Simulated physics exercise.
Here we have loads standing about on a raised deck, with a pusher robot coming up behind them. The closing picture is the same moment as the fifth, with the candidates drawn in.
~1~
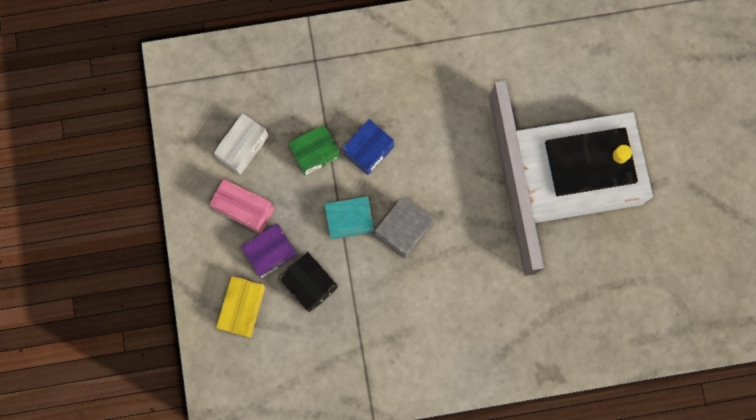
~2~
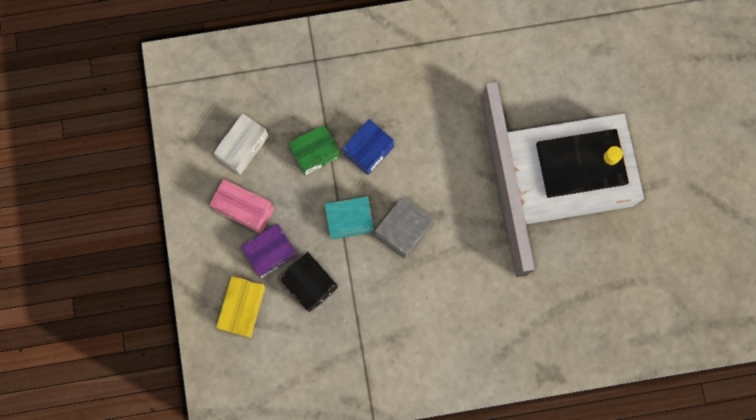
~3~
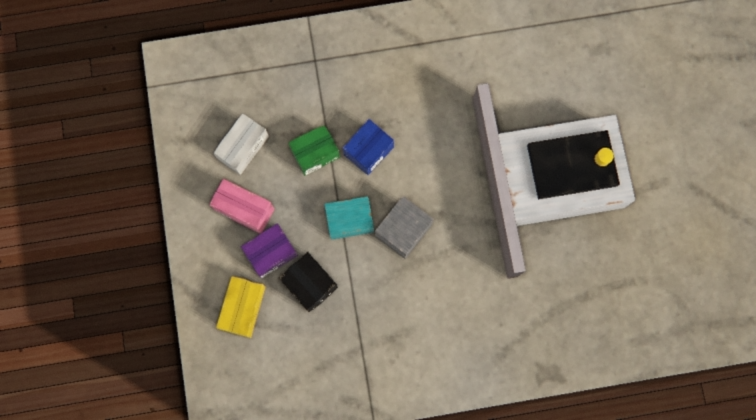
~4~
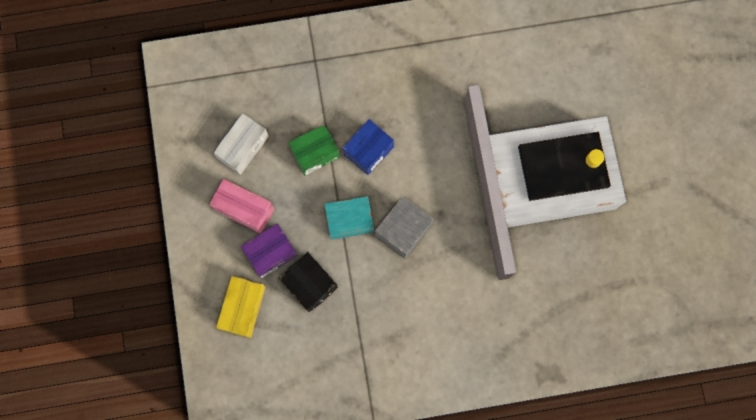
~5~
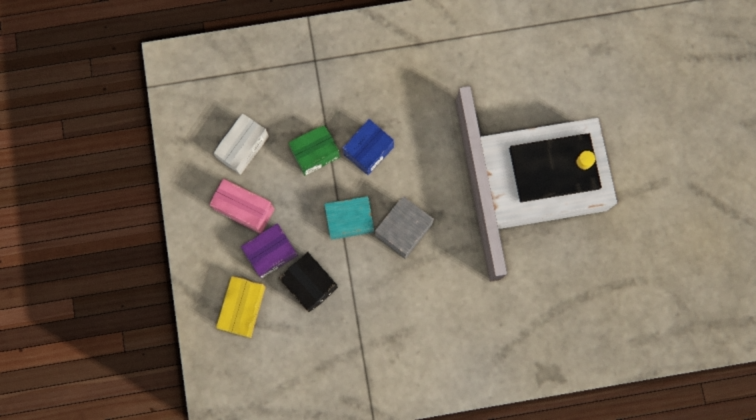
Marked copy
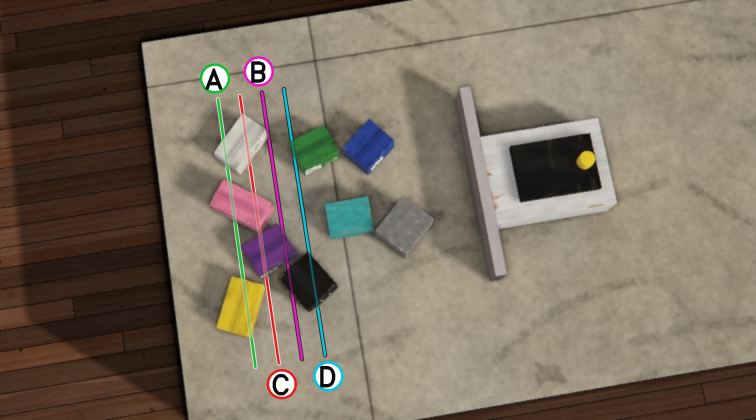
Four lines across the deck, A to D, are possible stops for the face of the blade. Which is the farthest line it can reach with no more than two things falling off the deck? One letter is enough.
No farther than A.
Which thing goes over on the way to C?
The yellow box.
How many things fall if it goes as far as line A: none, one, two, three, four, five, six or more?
One.
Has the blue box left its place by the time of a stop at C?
Yes.
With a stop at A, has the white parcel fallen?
No.
On the copy, A at (236, 230); B at (281, 222); C at (259, 226); D at (304, 218).
On A. First, robot (459, 183); green parcel (304, 152); blue box (351, 149).
Then, robot (369, 198); yellow box (218, 311); white parcel (220, 138).
Finally, robot (301, 209); yellow box over the edge; pink box (170, 227); one fallen.
By contrast, B is within the limit but short; C is within the limit but short; D is within the limit but short.
